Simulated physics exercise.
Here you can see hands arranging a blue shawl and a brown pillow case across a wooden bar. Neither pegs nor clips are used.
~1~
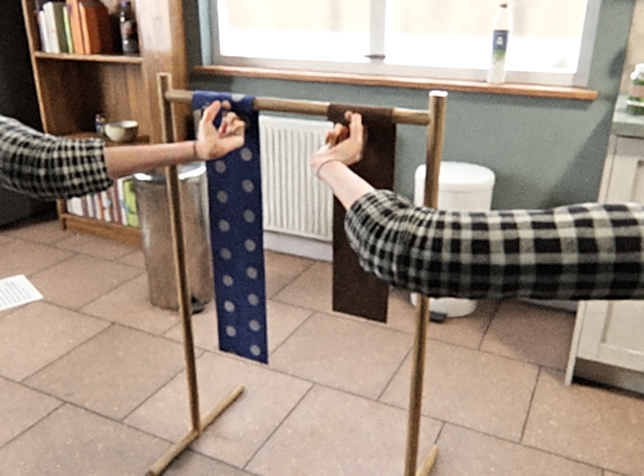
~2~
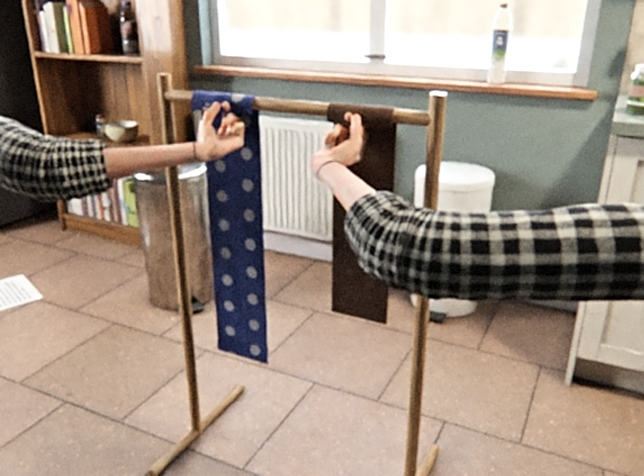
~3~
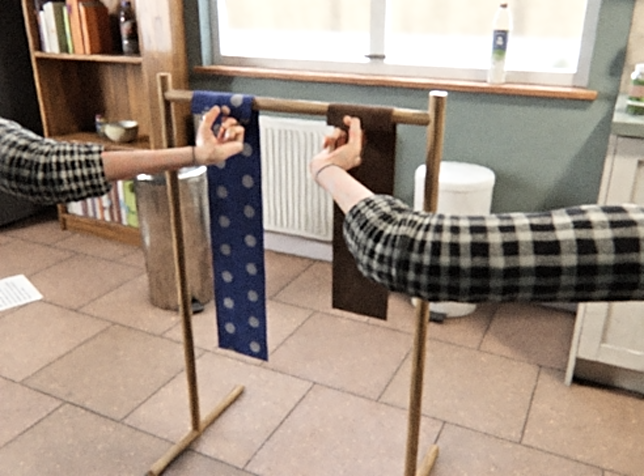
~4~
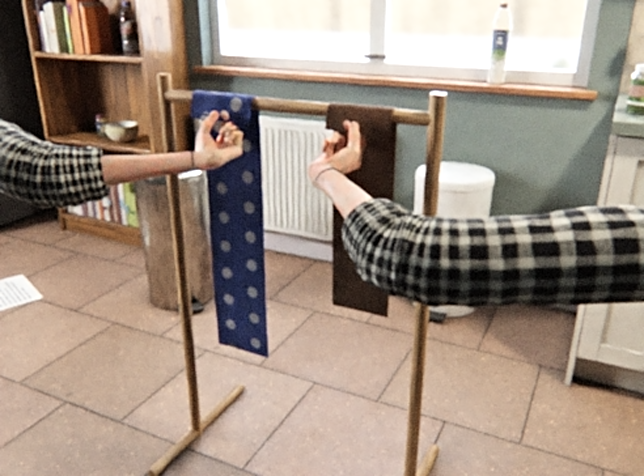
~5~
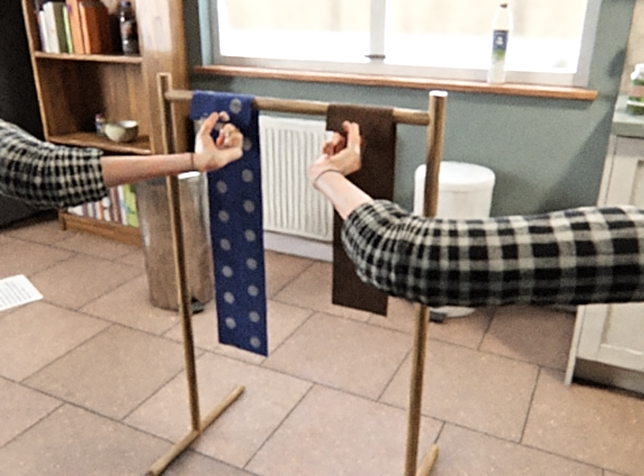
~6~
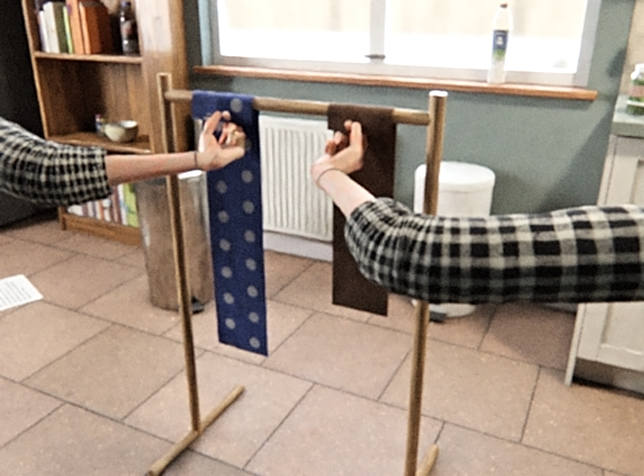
The clip opens on two hands in checked sleeves pinching a blue spotted cloth, left, and a brown cloth, right, draped over a wooden bar. The hands ease down slightly, and the cloths' long hanging ends creep up a little. By the close, both hands are nearly still, fingers at the fabric.
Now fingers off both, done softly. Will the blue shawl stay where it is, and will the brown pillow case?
At the end, the blue shawl does not stay up, the brown pillow case does not stay up.
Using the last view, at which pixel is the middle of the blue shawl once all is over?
Roughly at (251, 448).
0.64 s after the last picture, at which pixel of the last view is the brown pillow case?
Position then: Approx. (356, 433).
Then, 0.38 s later than the last view, shawl clear of the rail and dropping near (242, 319); pillow case clear of the rail and dropping near (361, 241).
Then, 0.64 s later than the last view, shawl in a heap on the floor near (251, 445); pillow case clear of the rail and dropping near (356, 433).
Finally, shawl in a heap on the floor near (251, 448); pillow case in a heap on the floor. The blue shawl is pulled off by its long side and the brown pillow case slides off.
